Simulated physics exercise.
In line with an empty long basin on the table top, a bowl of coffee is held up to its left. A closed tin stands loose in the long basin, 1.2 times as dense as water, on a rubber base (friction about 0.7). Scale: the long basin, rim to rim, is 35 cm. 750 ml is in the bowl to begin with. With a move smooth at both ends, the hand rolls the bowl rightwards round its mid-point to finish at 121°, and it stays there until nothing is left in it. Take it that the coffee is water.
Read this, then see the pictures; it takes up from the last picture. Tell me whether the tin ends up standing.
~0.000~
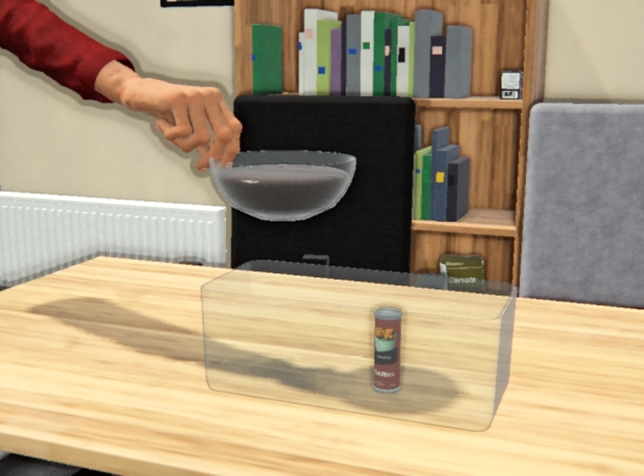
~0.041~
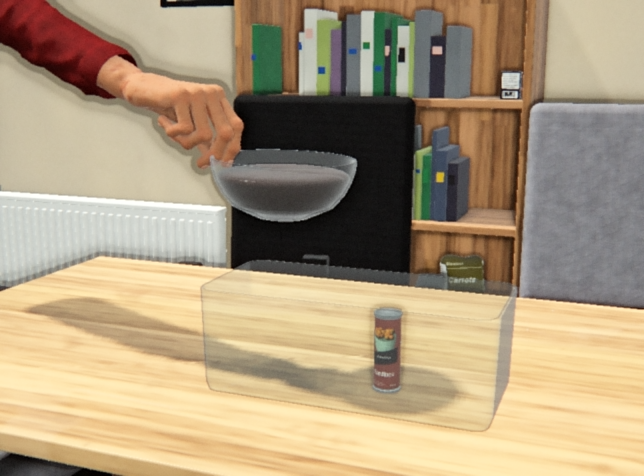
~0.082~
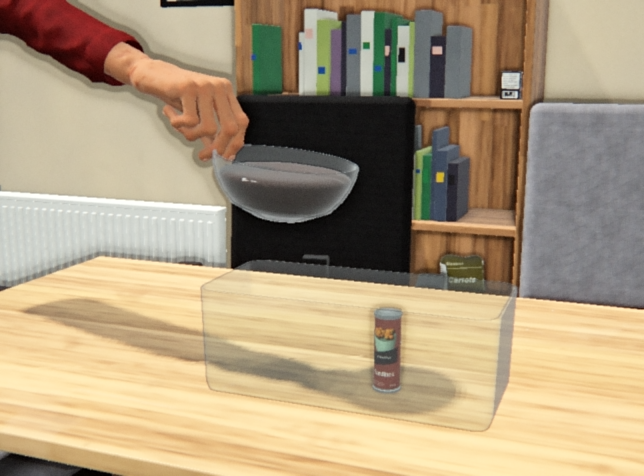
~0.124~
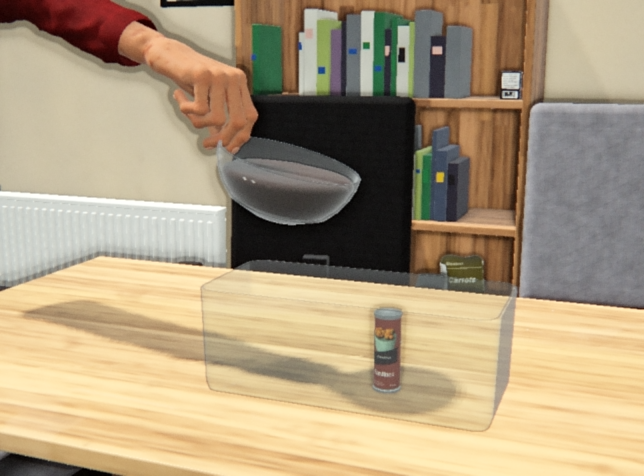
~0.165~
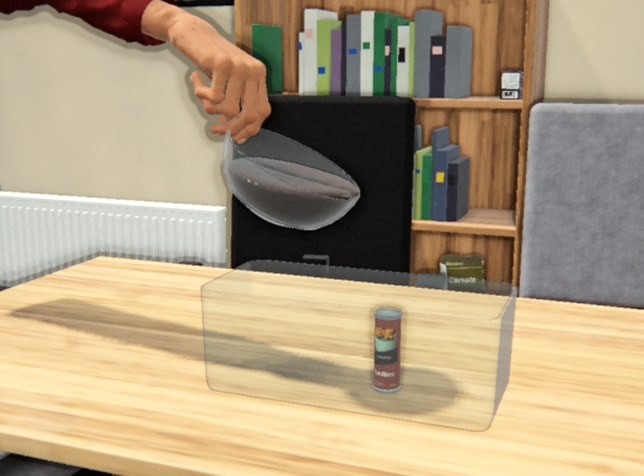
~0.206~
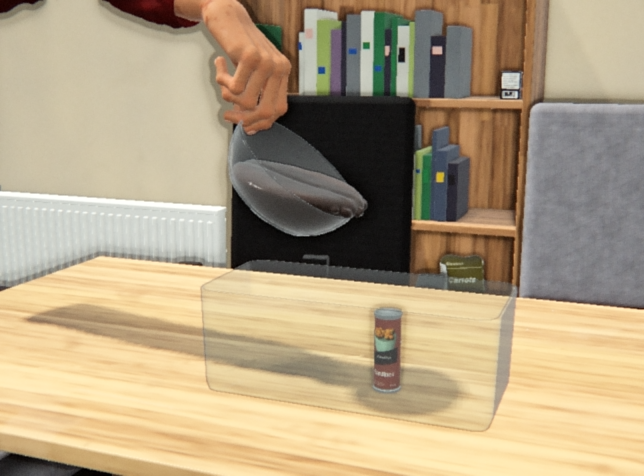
It does not; it falls.
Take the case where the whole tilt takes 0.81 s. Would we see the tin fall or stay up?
With that tilt, the tin stays on its base.
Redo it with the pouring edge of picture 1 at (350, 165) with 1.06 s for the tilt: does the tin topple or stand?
Then the tin remains standing.
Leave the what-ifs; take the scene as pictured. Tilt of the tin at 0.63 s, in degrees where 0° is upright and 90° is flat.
Some 20°.
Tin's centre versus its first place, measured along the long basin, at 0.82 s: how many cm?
Measured centre to centre, about 7 cm.
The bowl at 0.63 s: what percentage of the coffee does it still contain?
About 0 per cent.
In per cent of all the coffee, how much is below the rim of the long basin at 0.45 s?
I'd estimate some 96 percent of the liquid.
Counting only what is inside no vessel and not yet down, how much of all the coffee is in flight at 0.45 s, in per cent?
Close to 5 per cent, I'd say.
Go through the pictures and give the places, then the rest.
In the first frame, tilt 0°; pouring edge (351, 163); surface from (225, 169) to (348, 176); the long basin's rim runs from (227, 275) to (508, 303); the tin's top is at (388, 316).
In the second frame, tilt 2°; pouring edge (352, 166); surface from (226, 168) to (349, 177).
In the third frame, tilt 7°; pouring edge (353, 173); surface from (227, 165) to (350, 181).
In the fourth frame, tilt 16°; pouring edge (355, 185); surface from (231, 161) to (353, 186).
In the fifth frame, tilt 28°; pouring edge (354, 200); surface from (236, 159) to (355, 191); 1 per cent is over the edge.
In the sixth frame, tilt 41°; pouring edge (349, 218); surface from (243, 162) to (332, 191); 8 per cent is over the edge.
Then, 0.45 s in, the tilt is 116° and 0 per cent is still to pour; the tin stands where it began.
Then, 0.63 s in, the tilt is 121° and 0 per cent is still to pour; the tin leans 22°.
Then, 0.82 s in, the tilt is 121° and 0 per cent is still to pour; the tin lies on its side.
Then, 1.02 s in, the tilt is 121° and 0 per cent is still to pour; the tin lies on its side.
Finally, the tin lies on its side.
